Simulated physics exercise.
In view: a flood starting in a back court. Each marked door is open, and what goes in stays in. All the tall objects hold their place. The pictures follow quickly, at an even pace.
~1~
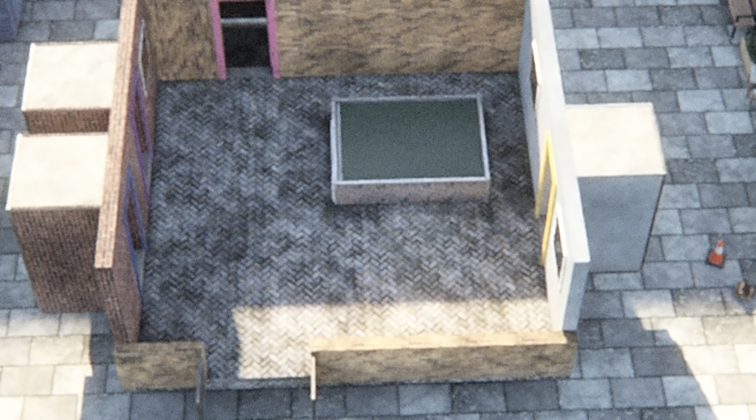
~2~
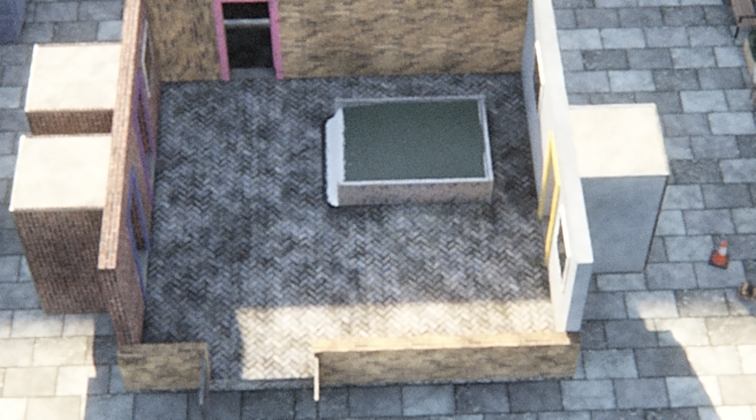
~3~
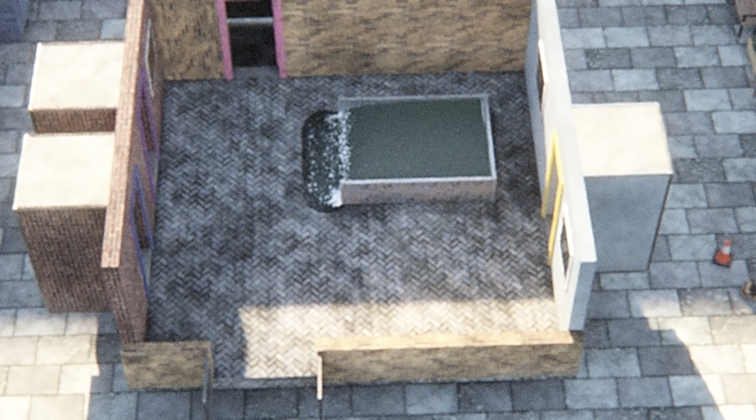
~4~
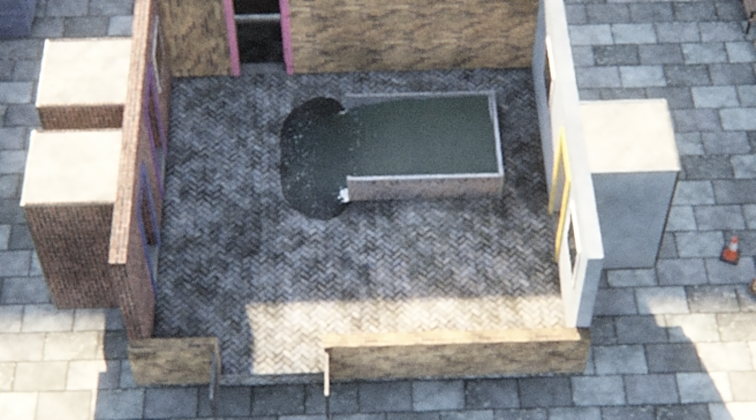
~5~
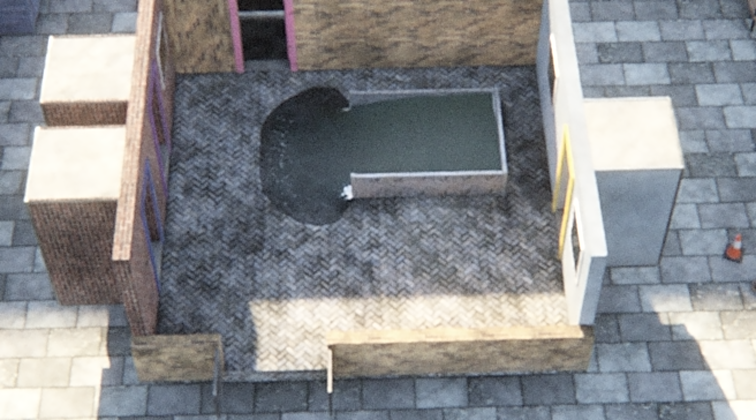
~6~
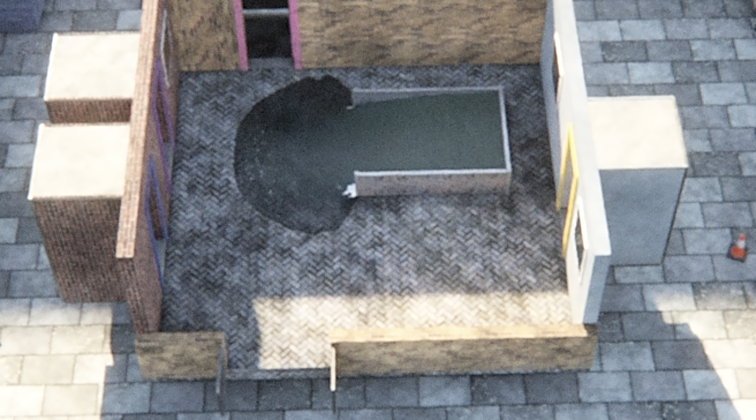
Dark green water pours from the left end of a raised rectangular tank in a walled, brick-paved court, first as a narrow band with white froth, then spreading leftward across the paving in a widening, rounded pool.
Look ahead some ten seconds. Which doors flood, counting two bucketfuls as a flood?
In the end: The blue door stays under that; the purple door stays under that; the yellow door stays under that; the pink door takes more than that.
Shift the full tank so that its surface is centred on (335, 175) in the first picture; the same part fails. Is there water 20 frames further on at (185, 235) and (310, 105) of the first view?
In that order: Under water, flooded.
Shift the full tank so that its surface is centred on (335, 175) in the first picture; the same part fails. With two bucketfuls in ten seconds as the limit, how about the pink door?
In short: The pink one floods.
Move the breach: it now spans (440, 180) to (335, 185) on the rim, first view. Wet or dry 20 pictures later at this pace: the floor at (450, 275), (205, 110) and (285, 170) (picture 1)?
In turn: Wet, not flooded, free of water.
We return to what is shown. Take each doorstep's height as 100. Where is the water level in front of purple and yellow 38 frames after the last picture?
Near 30 and 0 in a hundred.
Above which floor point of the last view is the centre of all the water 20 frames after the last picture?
Near (282, 166).
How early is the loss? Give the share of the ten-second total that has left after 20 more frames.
Some 5 per cent.
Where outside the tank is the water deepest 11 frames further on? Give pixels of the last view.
Near (180, 74).
A moment on, water covers 30 % of the floor; the blue door not reached, the purple door wet at the sill, nothing in, the yellow door not reached, the pink door wet at the sill, nothing in.
Next, water covers 35 % of the floor; the blue door wet at the sill, nothing in, the purple door wet at the sill, nothing in, the yellow door not reached, the pink door under two buckets in.
Then, water covers 40 % of the floor; the blue door wet at the sill, nothing in, the purple door wet at the sill, nothing in, the yellow door not reached, the pink door under two buckets in.
Later, water covers 60 % of the floor; the blue door under two buckets in, the purple door wet at the sill, nothing in, the yellow door not reached, the pink door far over two buckets in.
In the end, water covers 85 % of the floor; the blue door under two buckets in, the purple door wet at the sill, nothing in, the yellow door wet at the sill, nothing in, the pink door far over two buckets in.
